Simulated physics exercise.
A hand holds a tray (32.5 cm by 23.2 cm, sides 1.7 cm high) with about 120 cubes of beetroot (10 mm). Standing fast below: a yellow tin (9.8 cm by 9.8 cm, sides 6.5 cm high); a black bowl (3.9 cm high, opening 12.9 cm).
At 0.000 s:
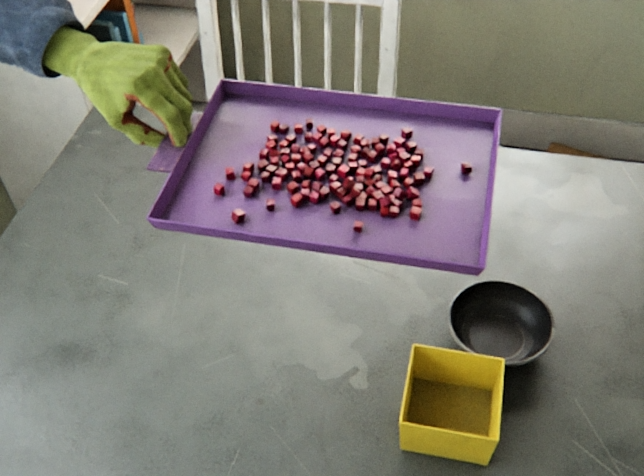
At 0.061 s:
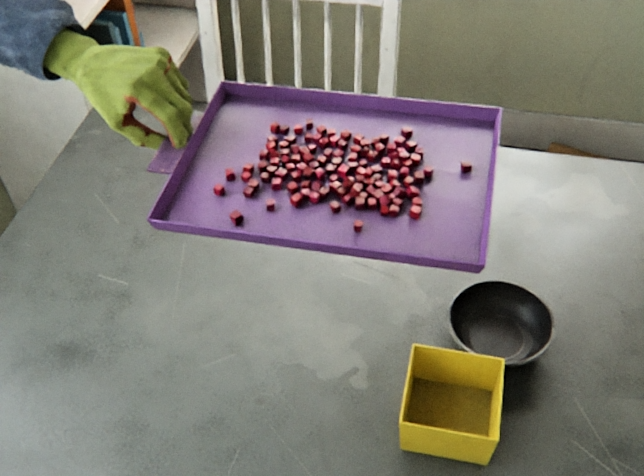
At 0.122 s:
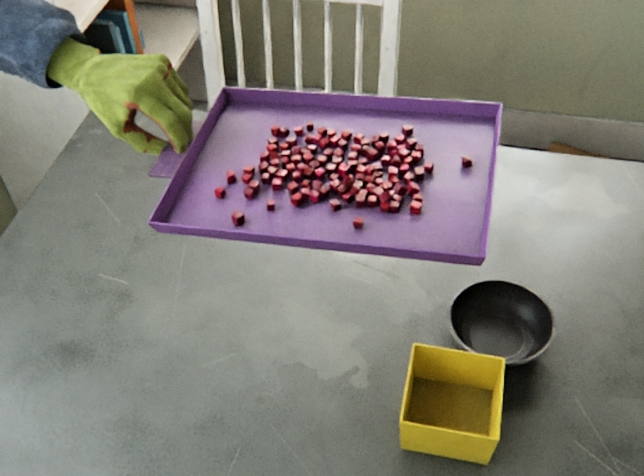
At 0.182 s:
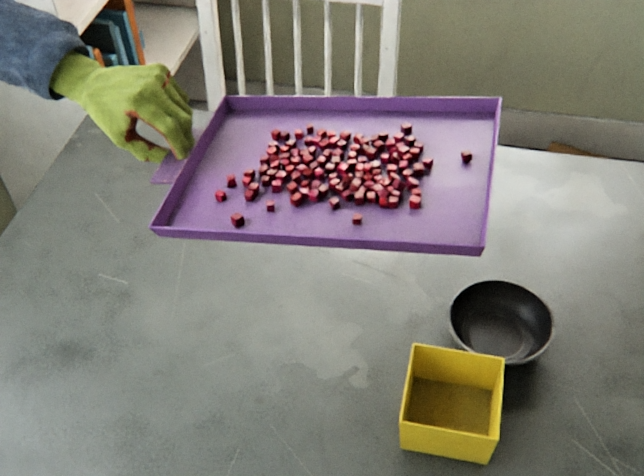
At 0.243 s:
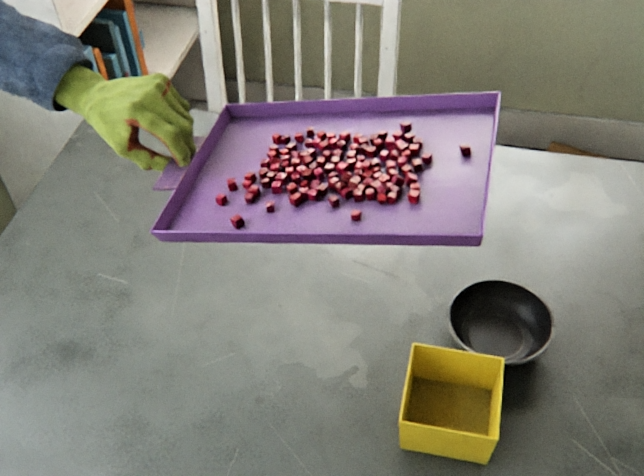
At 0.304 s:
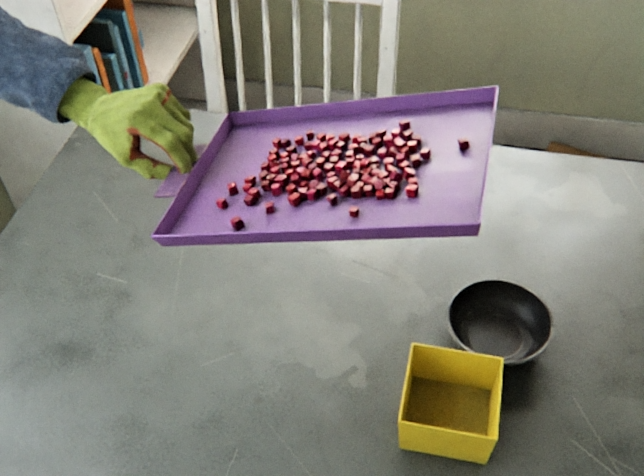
A scratched grey tabletop is seen from above at an angle, with a white slatted chair behind it and shelves at the upper left. A green-gloved hand in a blue sleeve holds a purple tray of small dark red cubes above the table, while a black bowl and a yellow square tin stand at the lower right. The hand gradually tilts the tray, its right side rising slightly and its left side lower, while the cubes barely shift and the camera stays still.
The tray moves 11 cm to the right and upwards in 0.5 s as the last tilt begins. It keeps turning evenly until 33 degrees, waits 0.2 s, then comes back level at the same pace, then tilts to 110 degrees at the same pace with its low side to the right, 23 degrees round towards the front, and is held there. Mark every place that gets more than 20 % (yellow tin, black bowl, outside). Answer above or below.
Yellow tin below, black bowl below, outside above.
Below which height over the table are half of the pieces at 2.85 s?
About 0 cm.
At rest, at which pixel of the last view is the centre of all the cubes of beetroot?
At about (573, 417).
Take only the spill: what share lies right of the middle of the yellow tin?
Some 80 per cent.
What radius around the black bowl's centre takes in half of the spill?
Roughly 22 cm.
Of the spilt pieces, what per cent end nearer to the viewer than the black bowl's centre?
Roughly 90 per cent.
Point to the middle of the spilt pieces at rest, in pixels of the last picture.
Near (614, 437).
After 1.28 s, tilt 11 degrees; tray 100 %; middle of all pieces on or above the table near (242, 142).
After 2.10 s, tilt 32 degrees; tray 100 %; middle of all pieces on or above the table near (365, 81).
After 2.85 s, tilt 78 degrees; tray 15 %, outside 75 %, yellow tin 5 %; middle of all pieces on or above the table near (582, 411).
After 3.57 s, tilt 110 degrees; outside 90 %, yellow tin 5 %, black bowl 5 %; middle of all pieces on or above the table near (571, 411).
By 4.2 s all is still; tray 0 %, outside 90 %, yellow tin 5 %, black bowl 5 %.
